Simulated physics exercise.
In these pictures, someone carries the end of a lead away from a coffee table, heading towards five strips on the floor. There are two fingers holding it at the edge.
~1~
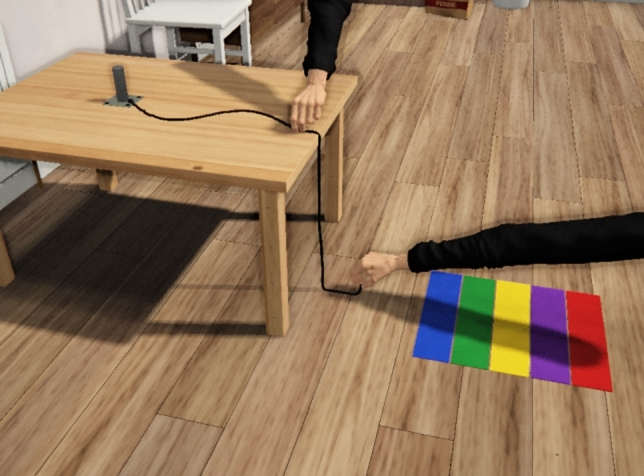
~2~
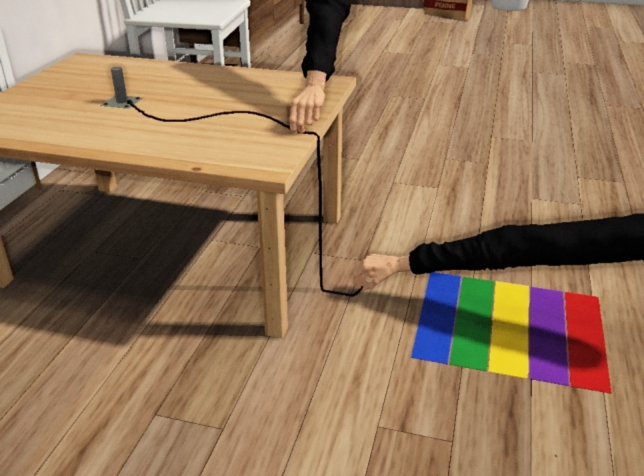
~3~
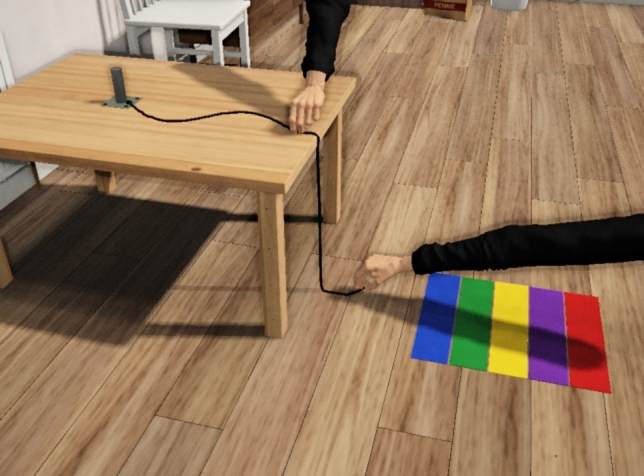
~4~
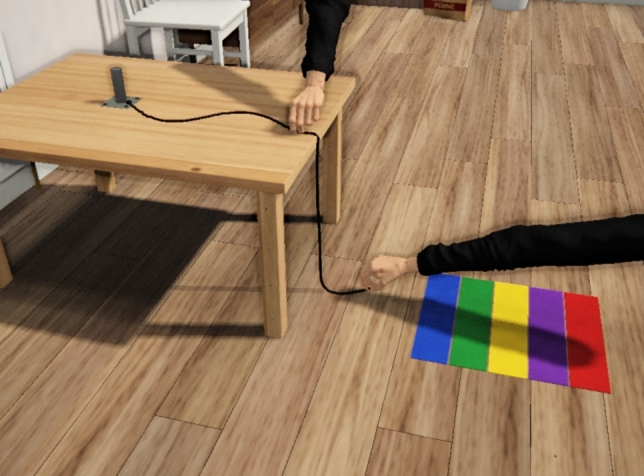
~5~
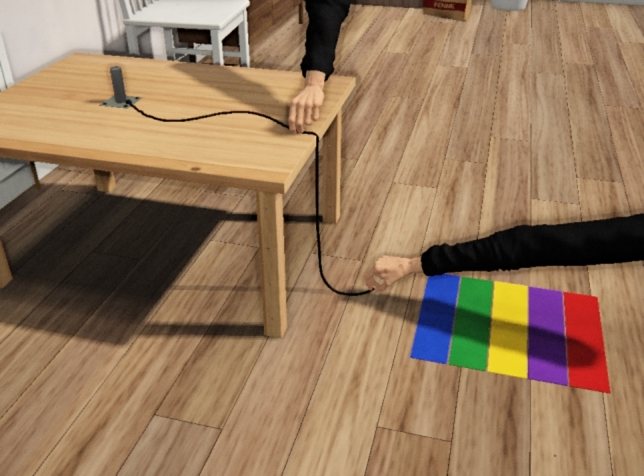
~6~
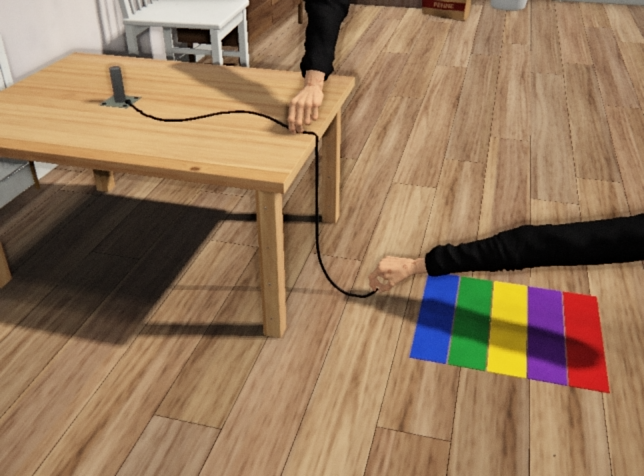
The footage shows one hand pressing a black cord at a wooden table's edge while another hand near the floor draws the cord's end slightly right, toward blue, green, yellow, purple and red strips, the hanging section curving gradually.
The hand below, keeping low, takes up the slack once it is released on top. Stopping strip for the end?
Yellow.
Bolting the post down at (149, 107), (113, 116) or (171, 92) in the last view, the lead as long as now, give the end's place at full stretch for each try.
The spots are near (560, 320), (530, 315) and (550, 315).
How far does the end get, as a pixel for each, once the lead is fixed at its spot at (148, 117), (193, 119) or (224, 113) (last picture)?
The pixel places are (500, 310), (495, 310) and (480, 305), one per try.
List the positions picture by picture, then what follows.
In the first frame, end (361, 285); blue (434, 342); green (471, 348); yellow (510, 355); purple (550, 362); red (591, 369).
In the second frame, end (362, 287); lead through (143, 112) (202, 118) (271, 118) (318, 147) (320, 214) (321, 276).
In the third frame, end (365, 287).
In the fourth frame, end (370, 288); lead through (143, 112) (201, 118) (271, 119) (317, 148) (318, 214) (321, 276).
In the fifth frame, end (374, 289).
In the sixth frame, end (378, 289); lead through (142, 112) (200, 117) (270, 118) (317, 147) (317, 213) (327, 276).
A little later, end near (449, 300); over blue.
Next, end near (490, 307); over green.
When it is tight, end near (514, 311); over yellow. The yellow one.
